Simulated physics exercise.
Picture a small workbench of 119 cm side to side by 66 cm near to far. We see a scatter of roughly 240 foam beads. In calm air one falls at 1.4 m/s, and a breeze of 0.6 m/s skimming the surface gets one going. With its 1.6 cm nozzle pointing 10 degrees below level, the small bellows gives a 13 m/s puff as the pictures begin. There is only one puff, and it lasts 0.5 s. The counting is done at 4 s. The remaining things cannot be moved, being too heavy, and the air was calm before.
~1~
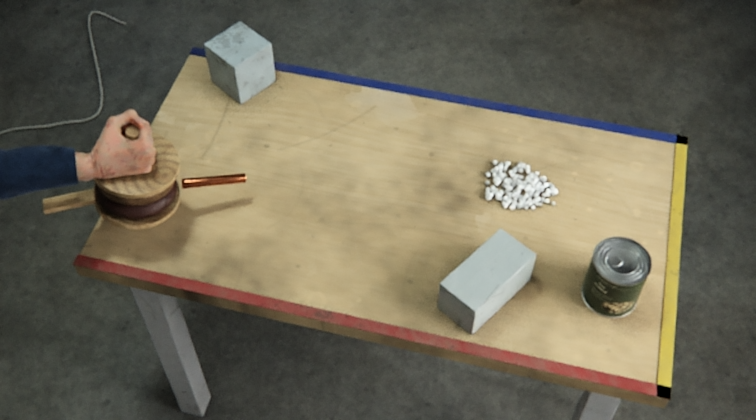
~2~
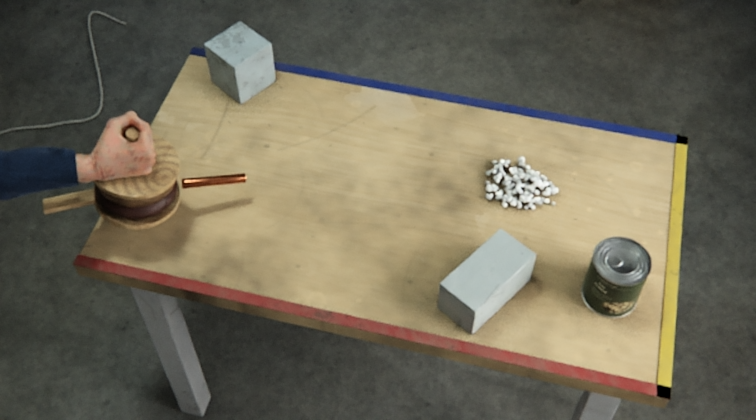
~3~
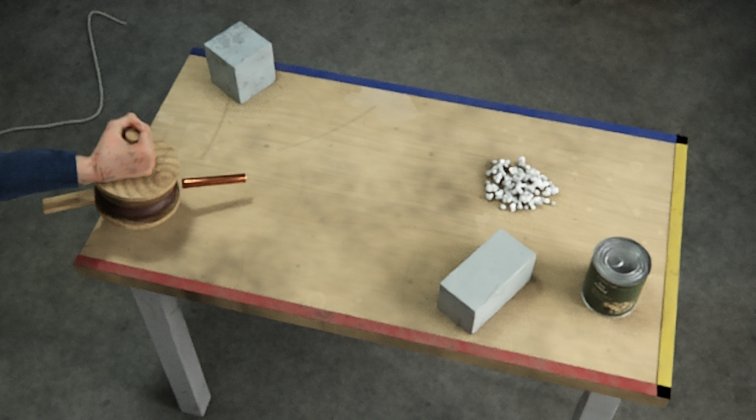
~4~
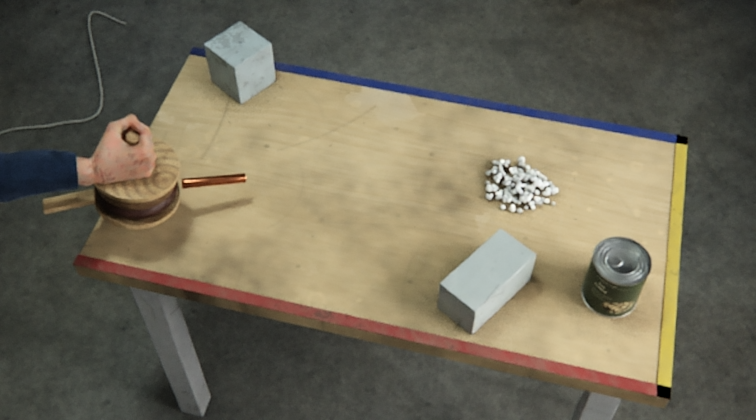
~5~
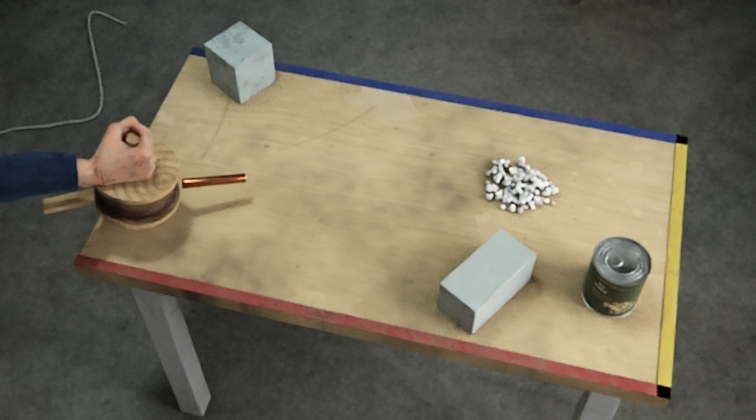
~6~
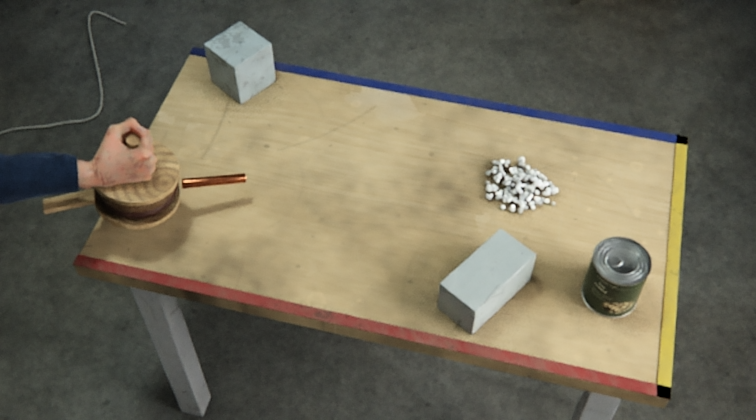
The video shows a hand pressing down on a small round bellows at the left of a wooden workbench, its copper nozzle pointing right, while the white foam beads, two grey blocks and a tin stay still.
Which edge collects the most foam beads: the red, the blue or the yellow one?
The yellow one.
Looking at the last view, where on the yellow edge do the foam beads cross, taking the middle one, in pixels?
The halfway point of the crossings is around (686, 166) in the last picture.
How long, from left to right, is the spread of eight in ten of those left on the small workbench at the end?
20 centimetres or so.
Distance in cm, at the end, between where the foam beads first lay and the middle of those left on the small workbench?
That comes to some 20 centimetres.
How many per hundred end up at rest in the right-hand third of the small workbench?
About 30 percent.
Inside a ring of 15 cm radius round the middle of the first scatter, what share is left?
Share within the ring: Near 5 %.
Then, 0.6 s after the last picture, 0 % are over the yellow edge, 0 % over the blue edge and 0 % over the red edge; the middle of those left on the top is near (592, 183); 0 % are gone or lie where they will stay.
Then, 1.0 s after the last picture, 53 % are over the yellow edge, 6 % over the blue edge and 0 % over the red edge; the middle of those left on the top is near (632, 205); 25 % are gone or lie where they will stay.
Then, 2.0 s after the last picture, 62 % are over the yellow edge, 6 % over the blue edge and 0 % over the red edge; the middle of those left on the top is near (616, 208); 100 % are gone or lie where they will stay.
Then, 3.8 s after the last picture, at the end, 62 % are over the yellow edge, 6 % over the blue edge and 0 % over the red edge; the middle of those left on the top is near (616, 208).
